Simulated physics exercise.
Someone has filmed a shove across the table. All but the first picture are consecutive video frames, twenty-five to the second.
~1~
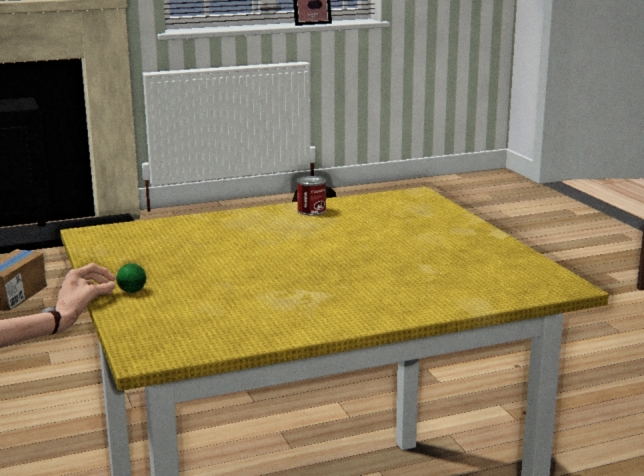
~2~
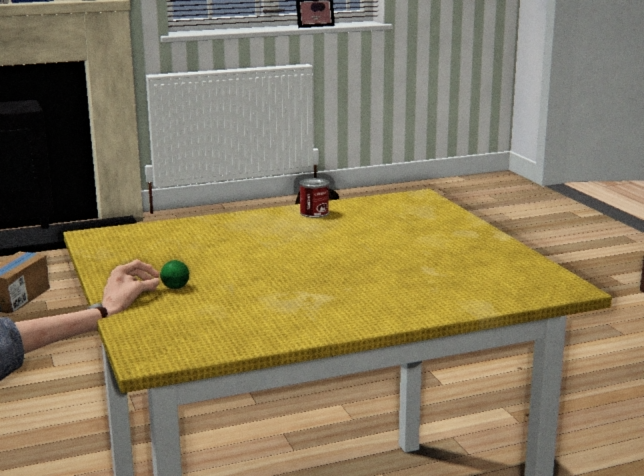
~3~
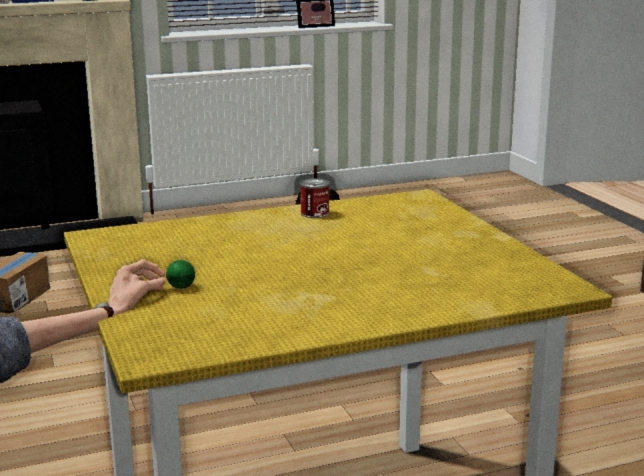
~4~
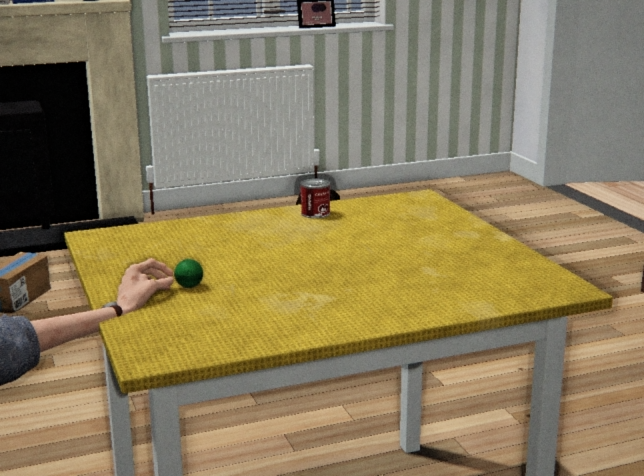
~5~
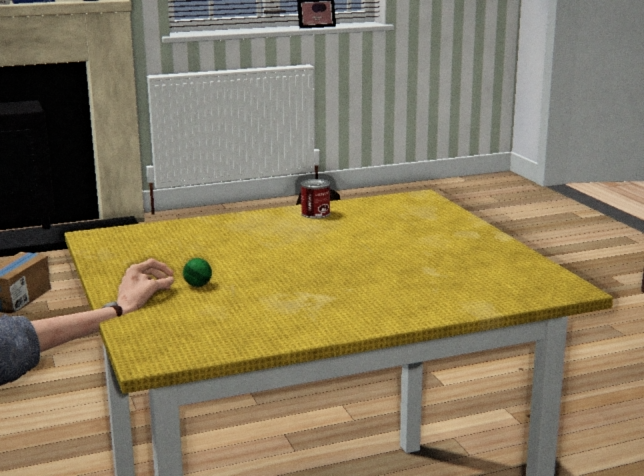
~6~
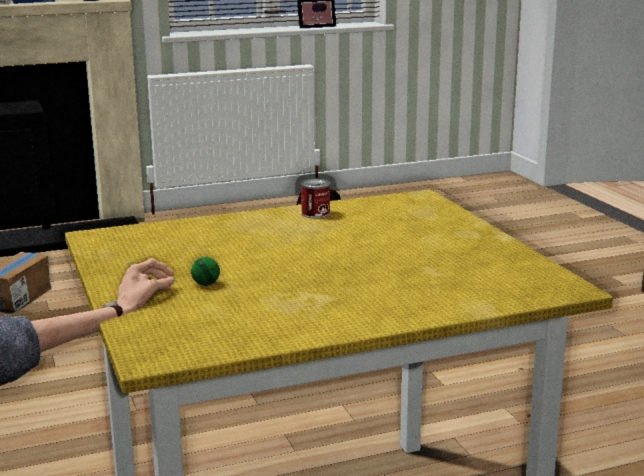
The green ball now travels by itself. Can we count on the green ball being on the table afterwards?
The green ball is still on the table.
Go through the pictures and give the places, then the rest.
Under the hand; green ball (131, 278), in the first picture.
Under the hand; green ball (175, 275), in the second picture.
Under the hand; green ball (181, 274), in the third picture.
Green ball (189, 274), in the fourth picture.
Green ball (198, 272) shifted a little, in the fifth picture.
Green ball (205, 271) shifted a little, in the sixth picture.
Then, 0.20 s on from there, green ball shifted well along near (237, 267).
Then, 0.40 s on from there, green ball shifted well along near (257, 264).
In the end, moved from the start, green ball. At the end, from the last picture's camera, green ball near (265, 263).
